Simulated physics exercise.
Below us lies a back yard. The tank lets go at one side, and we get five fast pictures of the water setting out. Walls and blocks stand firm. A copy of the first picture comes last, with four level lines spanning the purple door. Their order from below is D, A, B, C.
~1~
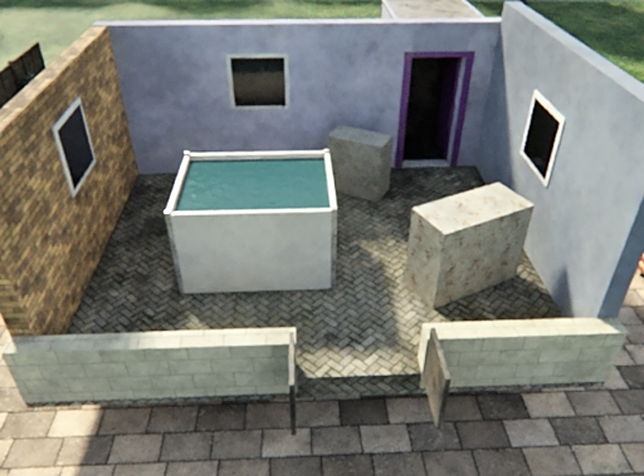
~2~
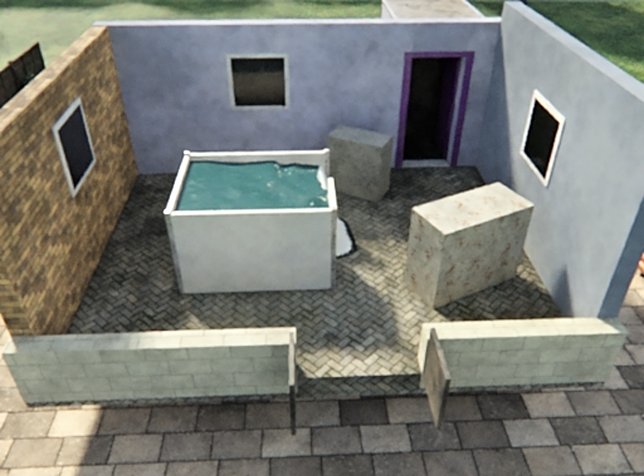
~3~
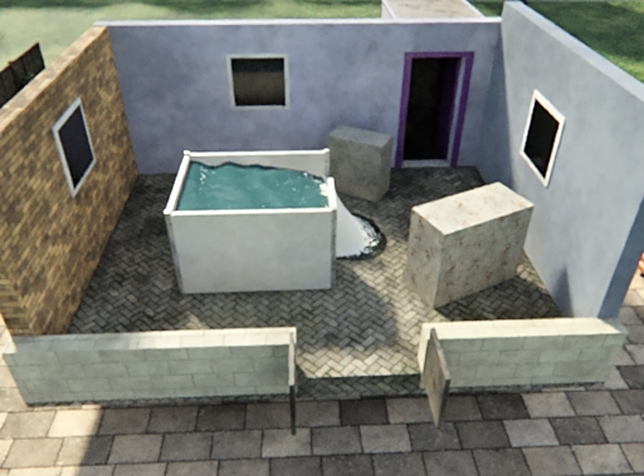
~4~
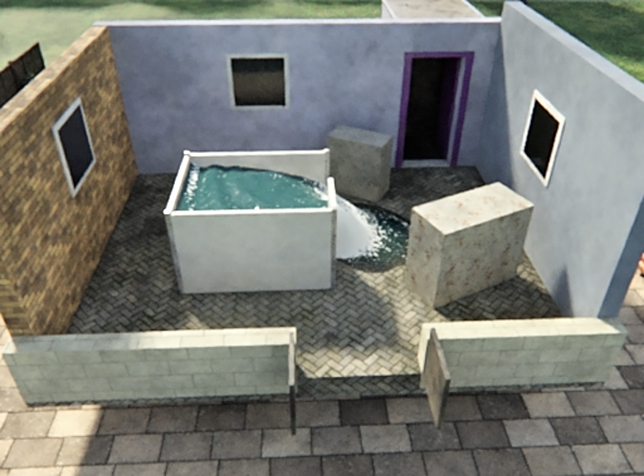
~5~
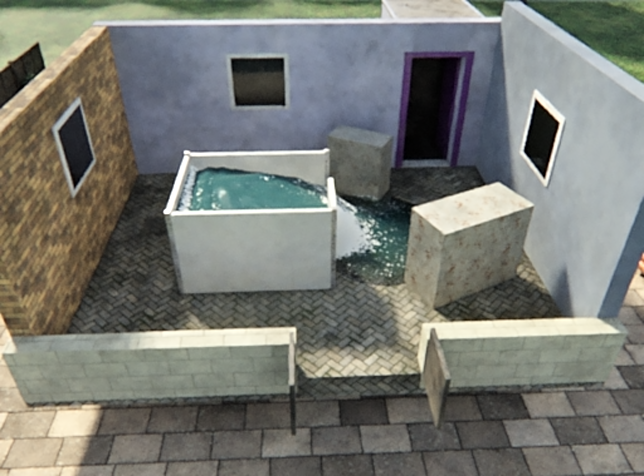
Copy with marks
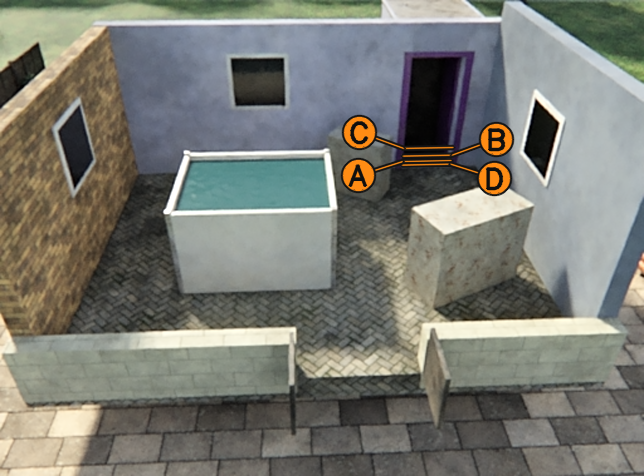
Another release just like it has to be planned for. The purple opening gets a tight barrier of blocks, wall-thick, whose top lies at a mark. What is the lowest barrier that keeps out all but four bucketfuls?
The answer is height C.
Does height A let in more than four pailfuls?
Yes, it does.
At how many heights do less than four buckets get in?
One of the four.
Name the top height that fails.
B.
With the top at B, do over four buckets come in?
Yes.
In orange, A at (426, 161); B at (427, 155); C at (428, 147); D at (426, 164); from the bottom up D, A, B, C.
If A is chosen, dozens of bucketfuls pour in.
If B is chosen, about 8 bucketfuls get in.
If C is chosen, a bucket or two gets in.
If D is chosen, dozens of bucketfuls pour in.
